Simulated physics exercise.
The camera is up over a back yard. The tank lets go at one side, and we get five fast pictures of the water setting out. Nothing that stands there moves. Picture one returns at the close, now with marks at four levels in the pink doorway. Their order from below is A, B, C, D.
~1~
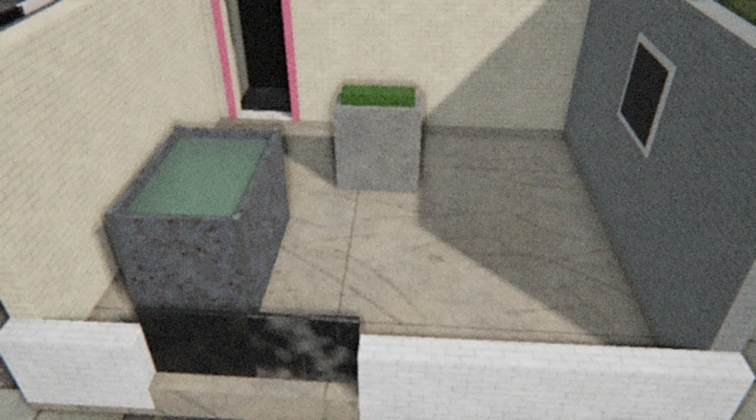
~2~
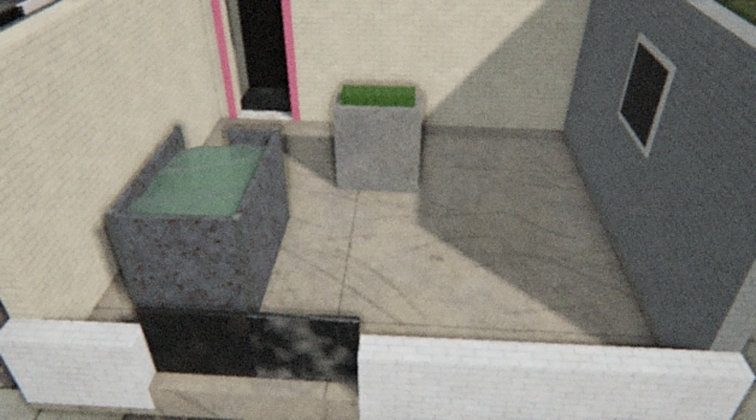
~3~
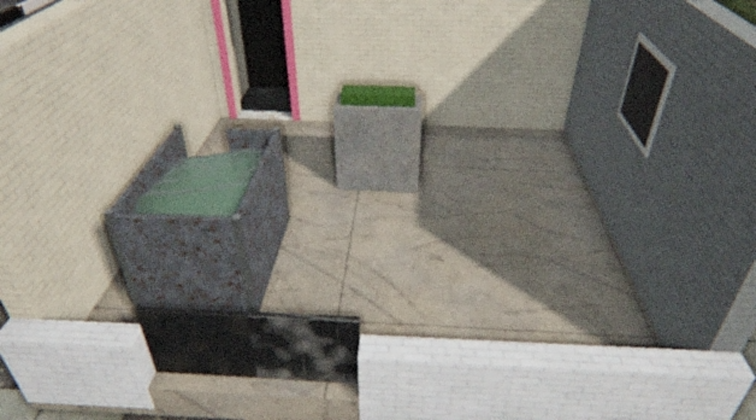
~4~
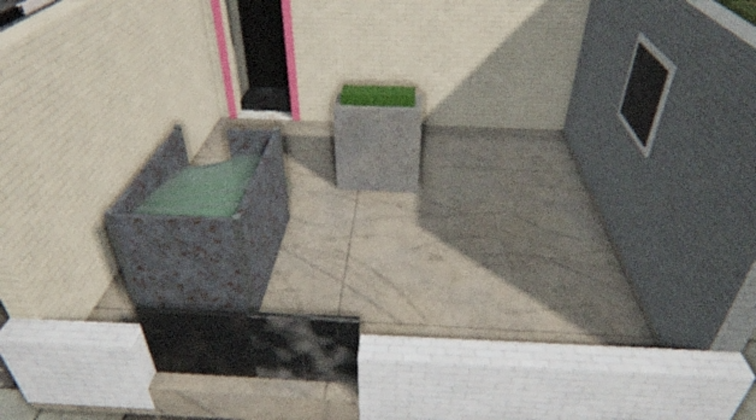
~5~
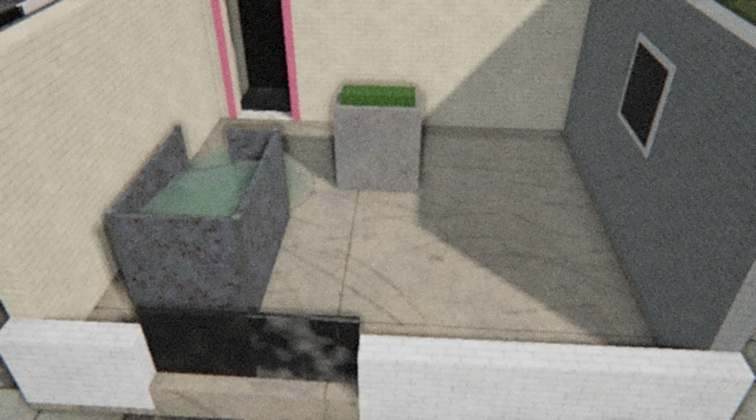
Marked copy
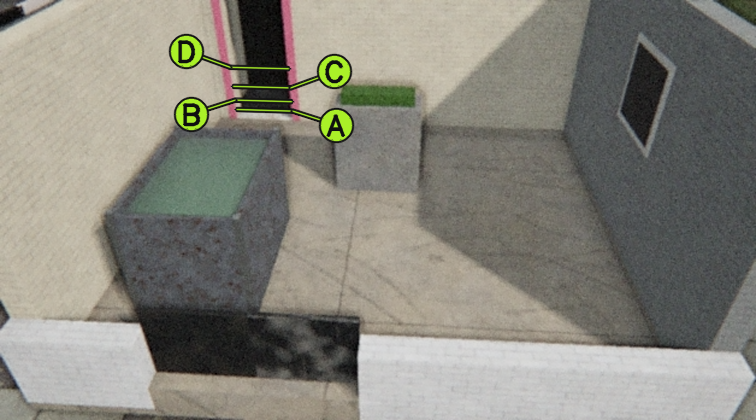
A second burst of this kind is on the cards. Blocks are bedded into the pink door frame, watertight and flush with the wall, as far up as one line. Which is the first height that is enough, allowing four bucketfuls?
Go for C.
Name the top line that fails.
The answer is B.
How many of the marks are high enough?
Two of them.
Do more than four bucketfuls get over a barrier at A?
Yes.
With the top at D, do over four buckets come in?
No, not at all.
In lime, A at (264, 110); B at (263, 100); C at (261, 87); D at (259, 68); from the bottom up A, B, C, D.
For line A, dozens of bucketfuls pour in.
For line B, about 10 bucketfuls get in.
For line C, a splash gets over, under a bucket.
For line D, nothing gets over.
